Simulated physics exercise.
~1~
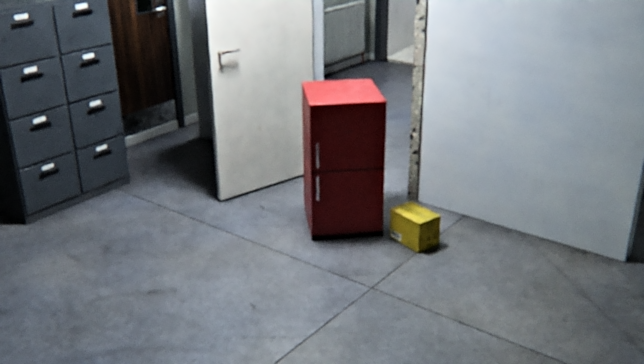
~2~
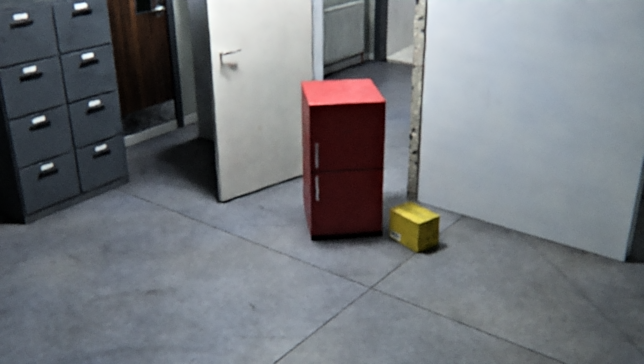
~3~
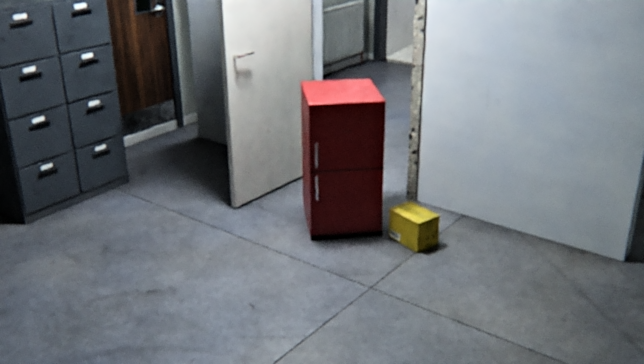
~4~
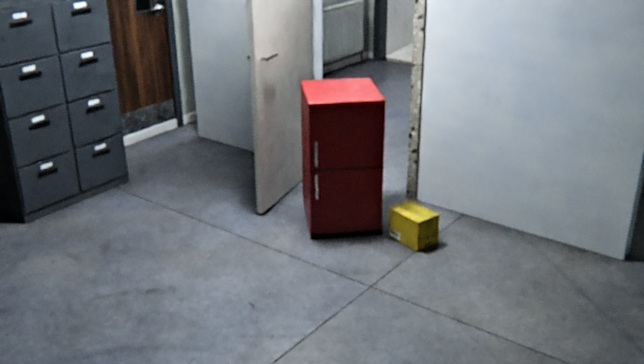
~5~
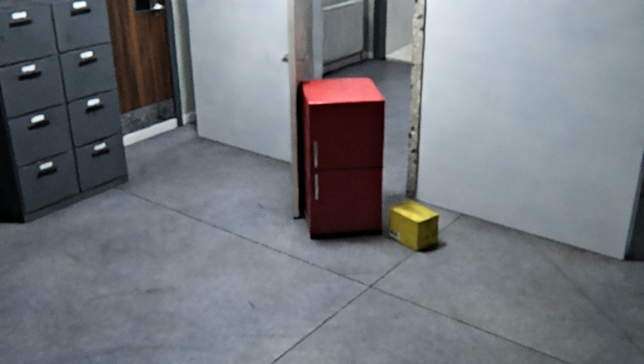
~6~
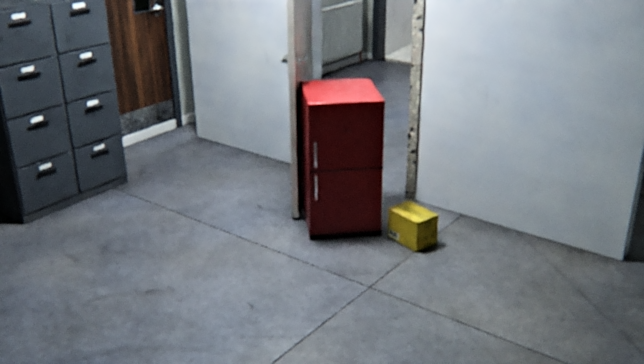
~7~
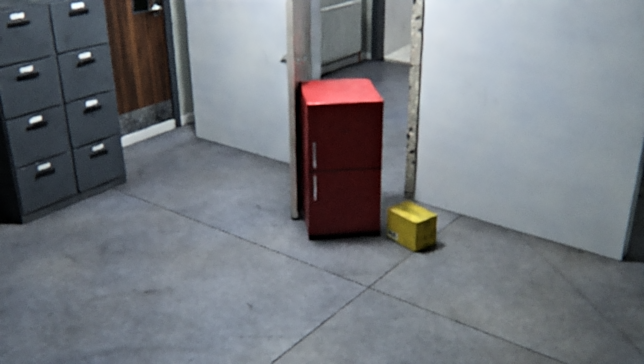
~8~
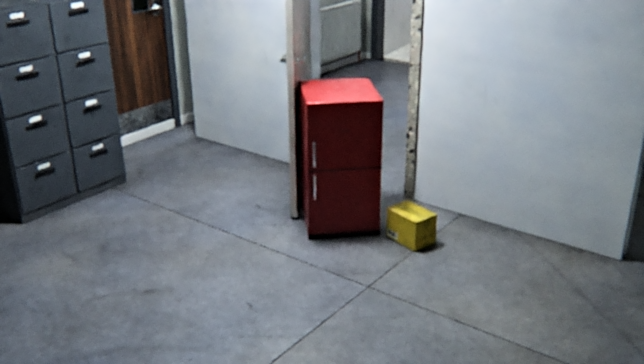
A white door swung partway around toward a red fridge-like appliance standing on a gray floor beside a small yellow box, then stopped against the appliance and stayed there, still open, while the appliance and box never moved.
